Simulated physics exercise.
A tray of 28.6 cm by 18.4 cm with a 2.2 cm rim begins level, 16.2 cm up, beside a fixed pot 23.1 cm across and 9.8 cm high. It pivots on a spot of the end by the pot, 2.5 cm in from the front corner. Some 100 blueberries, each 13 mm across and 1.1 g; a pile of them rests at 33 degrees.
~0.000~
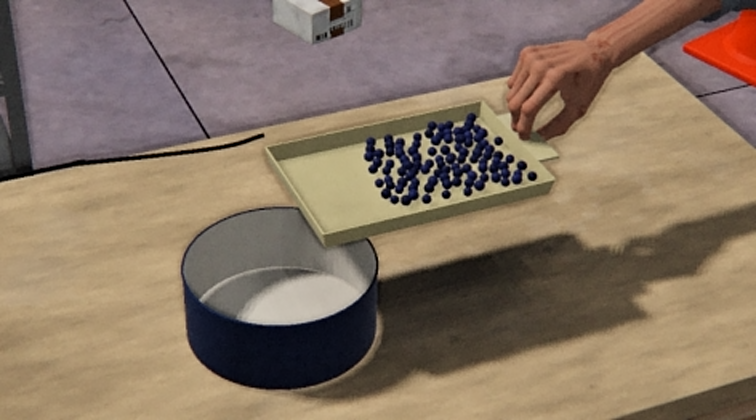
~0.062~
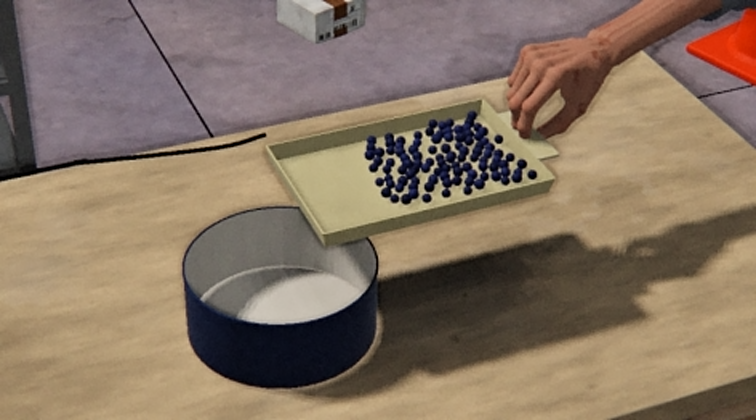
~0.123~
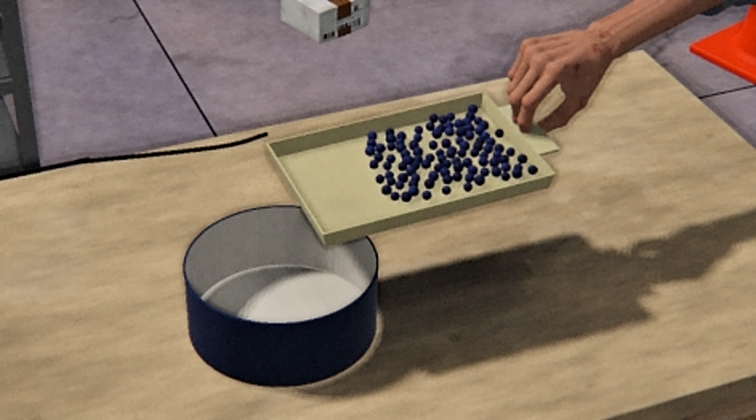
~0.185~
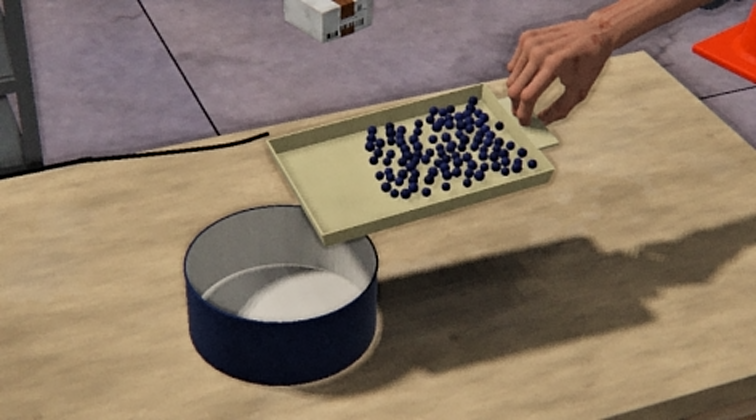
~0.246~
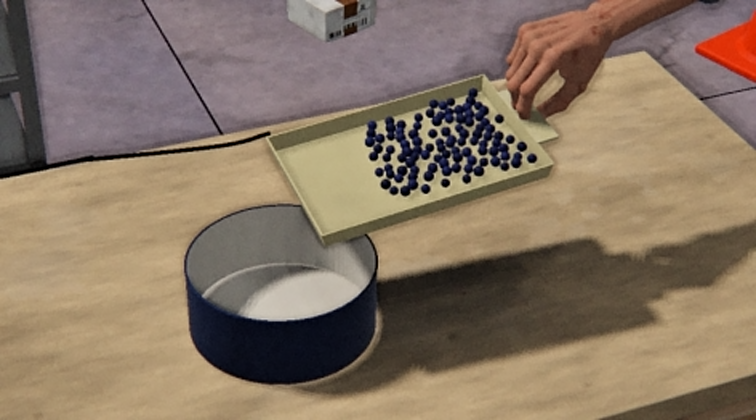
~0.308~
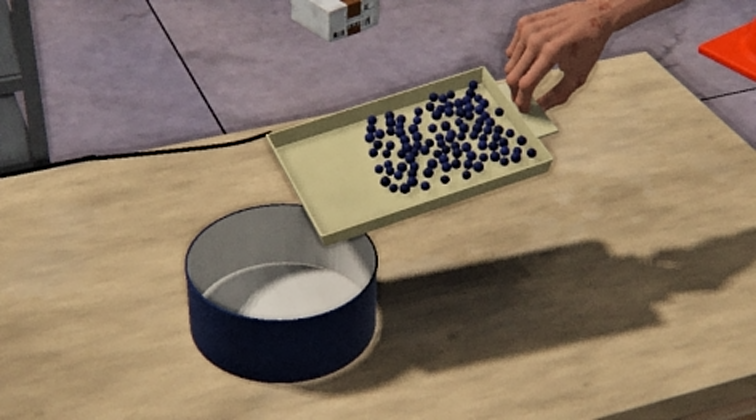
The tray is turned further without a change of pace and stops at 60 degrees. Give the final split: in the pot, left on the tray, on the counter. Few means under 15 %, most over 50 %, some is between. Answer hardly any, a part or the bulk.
Pot: Hardly any, tray: The bulk, counter: Hardly any.
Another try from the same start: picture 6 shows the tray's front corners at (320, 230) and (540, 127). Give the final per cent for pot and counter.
Pot 10, counter 0.
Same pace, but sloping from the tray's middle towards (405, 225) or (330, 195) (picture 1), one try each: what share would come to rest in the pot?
About 0 and 0 per cent.
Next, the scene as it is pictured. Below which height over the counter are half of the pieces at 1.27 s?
About 22 cm.
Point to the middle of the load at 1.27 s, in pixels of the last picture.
Around (368, 182).
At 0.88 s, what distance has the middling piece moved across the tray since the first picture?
Roughly 11 cm.
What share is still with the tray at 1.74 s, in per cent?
Roughly 100 per cent.
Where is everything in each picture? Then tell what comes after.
Tray tilt 0 degrees, front corners at (326, 231) and (550, 178); middle of the pieces at (439, 160); pot at (280, 263), in the first frame.
Tray tilt 1 degrees, front corners at (326, 231) and (550, 177); middle of the pieces at (440, 158), in the second frame.
Tray tilt 3 degrees, front corners at (326, 231) and (550, 172); middle of the pieces at (440, 153), in the third frame.
Tray tilt 5 degrees, front corners at (325, 231) and (549, 167), lowest corner left front; middle of the pieces at (440, 148), in the fourth frame.
Tray tilt 8 degrees, front corners at (324, 232) and (548, 162), lowest corner left front; middle of the pieces at (440, 143), in the fifth frame.
Tray tilt 10 degrees, front corners at (324, 232) and (548, 158), lowest corner left front; middle of the pieces at (440, 138); pot at (282, 259). Its pace works out near 40 degrees a second, in the sixth frame.
After 0.88 s, tilt 33 degrees; the tray holds 100 %, the pot 0 %.
After 1.27 s, tilt 49 degrees; the tray holds 100 %, the pot 0 %.
After 1.74 s, tilt 60 degrees; the tray holds 100 %, the pot 0 %.
By 2.0 s all is still; pot 0 %, tray 100 %, counter 0 %.
